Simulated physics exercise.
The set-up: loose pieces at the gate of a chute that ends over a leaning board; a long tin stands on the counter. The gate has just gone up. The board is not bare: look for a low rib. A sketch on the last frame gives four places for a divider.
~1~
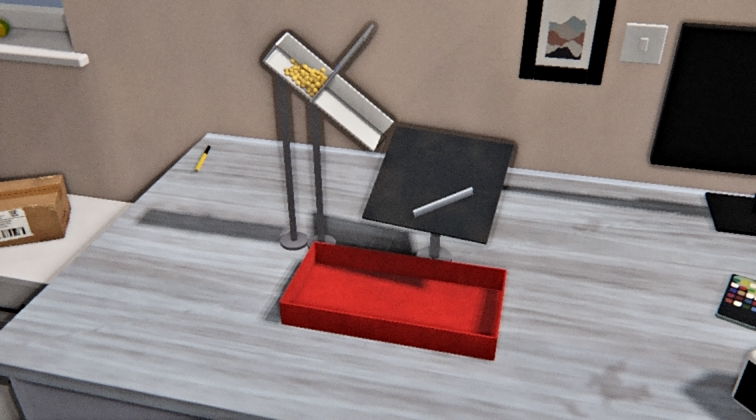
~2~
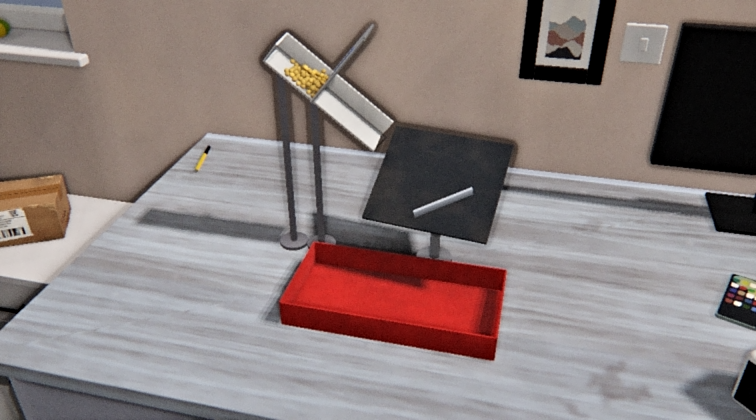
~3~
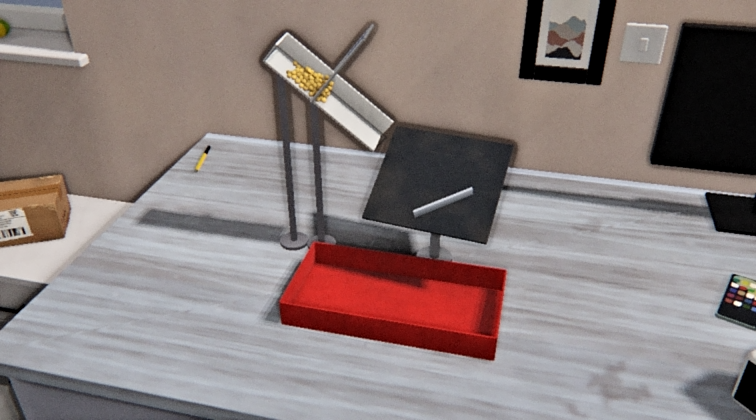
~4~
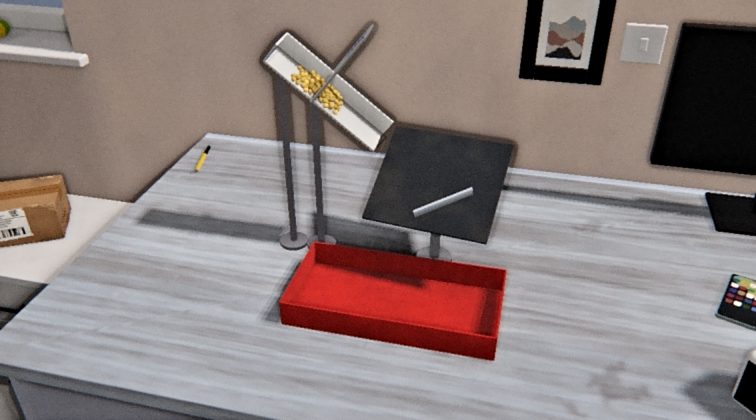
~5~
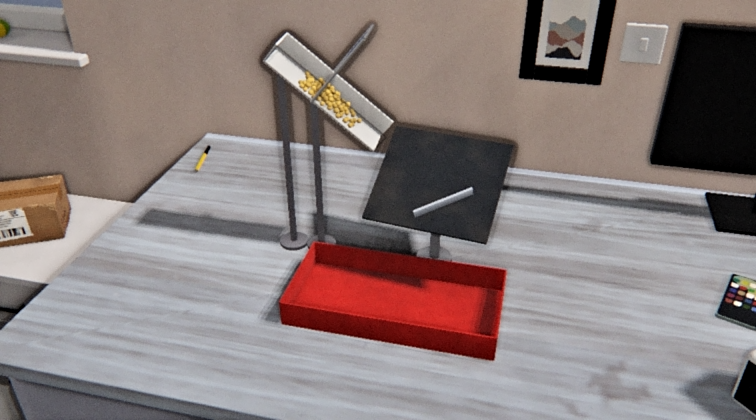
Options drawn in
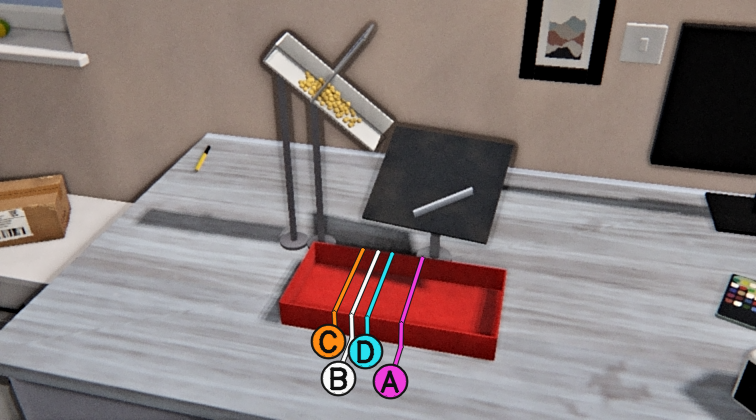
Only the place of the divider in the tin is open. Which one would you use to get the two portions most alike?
Line D.
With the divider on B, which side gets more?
The right side.
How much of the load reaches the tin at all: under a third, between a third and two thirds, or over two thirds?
Over two thirds.
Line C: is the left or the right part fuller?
Right.
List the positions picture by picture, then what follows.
Load behind the gate at (307, 79), puffed corn balls; lip of the chute at (377, 144), sloping fairly steeply, in the first picture.
Middle of the board at (438, 181), tilted fairly steeply; middle of its low edge at (422, 230); of its high edge at (453, 135), in the second picture.
Front corners of the tin at (280, 302) and (497, 338), empty; front of the load at (324, 101), in the third picture.
Middle of the load at (317, 92); its front at (339, 107), about a third of the way to the lip; rib from (472, 188) to (413, 211), in the fourth picture.
Middle of the load at (330, 95); its front at (359, 121), about two thirds of the way to the lip, in the fifth picture.
On the marked copy, line A crosses the front rim at (401, 322); line B crosses the front rim at (351, 314); line C crosses the front rim at (334, 311); line D crosses the front rim at (367, 317).
For line A, of what is caught, all on the left of the divider, none on the right.
For line B, of what is caught, a small part on the left of the divider, nearly all on the right.
For line C, of what is caught, a stray few on the left of the divider, nearly all on the right.
For line D, of what is caught, about half on the left of the divider, about half on the right.
